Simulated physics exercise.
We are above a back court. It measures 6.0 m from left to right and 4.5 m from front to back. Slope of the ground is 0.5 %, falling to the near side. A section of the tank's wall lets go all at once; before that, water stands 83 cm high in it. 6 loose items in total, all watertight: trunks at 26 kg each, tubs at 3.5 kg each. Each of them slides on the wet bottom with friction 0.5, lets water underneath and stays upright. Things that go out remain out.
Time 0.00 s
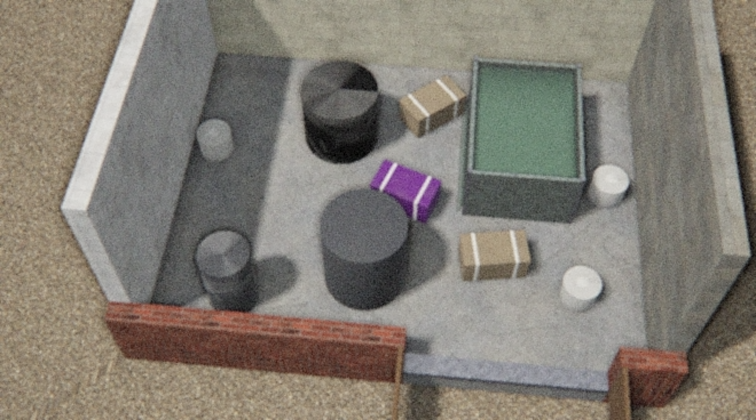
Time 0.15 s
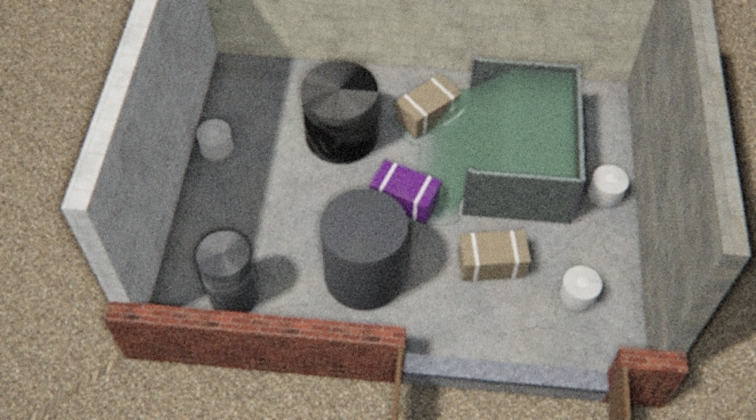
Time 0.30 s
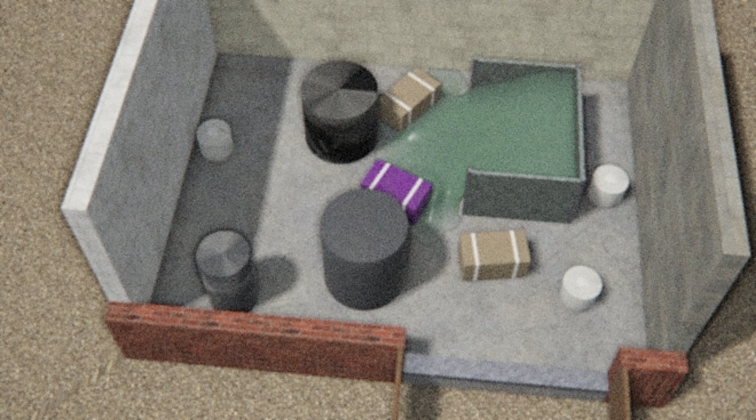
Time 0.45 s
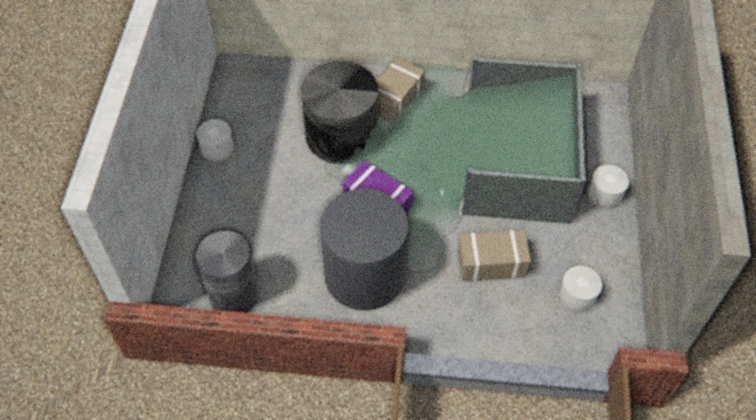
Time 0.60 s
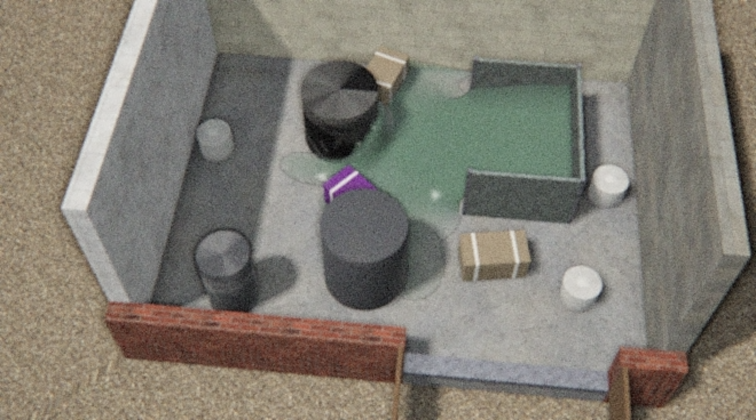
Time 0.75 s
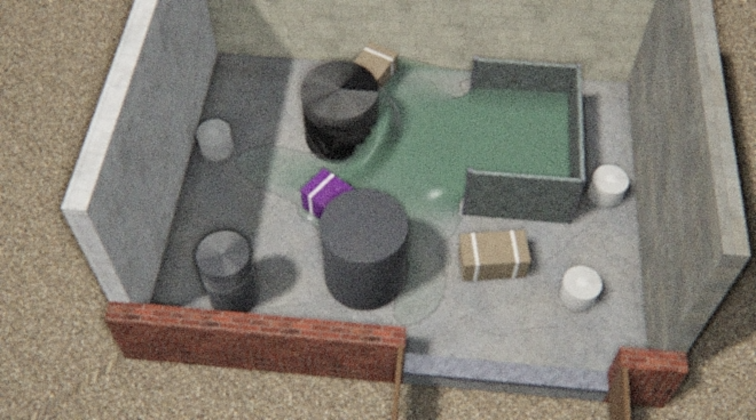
In a walled court, green water spreads leftward from a tank, pushing two trunks left.
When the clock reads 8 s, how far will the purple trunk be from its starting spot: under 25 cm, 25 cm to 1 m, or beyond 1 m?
It ends well off its spot.
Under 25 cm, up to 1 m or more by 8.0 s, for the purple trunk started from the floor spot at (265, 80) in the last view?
Observed: Object goes well off.
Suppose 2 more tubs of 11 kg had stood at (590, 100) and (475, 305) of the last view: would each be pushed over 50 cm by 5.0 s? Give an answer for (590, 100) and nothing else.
Beyond it.
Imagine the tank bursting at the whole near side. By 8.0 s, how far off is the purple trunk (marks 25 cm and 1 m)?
The answer: The purple trunk stays more or less still.
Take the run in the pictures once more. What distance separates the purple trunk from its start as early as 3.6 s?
About 300 cm out of place.
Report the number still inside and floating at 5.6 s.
Of them, 5.
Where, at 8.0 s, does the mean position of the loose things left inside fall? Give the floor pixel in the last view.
The centre is close to (451, 281).
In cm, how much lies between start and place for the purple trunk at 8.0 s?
Distance: Near 300 cm.
After 1.6 s the purple trunk is near (192, 249), 2.8 m from its start, aground; 0 of 6 are out; 1 afloat.
After 3.6 s the purple trunk is near (183, 277), 3.0 m from its start, afloat; 0 of 6 are out; 3 afloat.
After 5.6 s the purple trunk is near (183, 281), 3.0 m from its start, afloat; 0 of 6 are out; 5 afloat.
After 8.0 s the purple trunk is near (188, 269), 2.9 m from its start, afloat; 0 of 6 are out; 6 afloat.
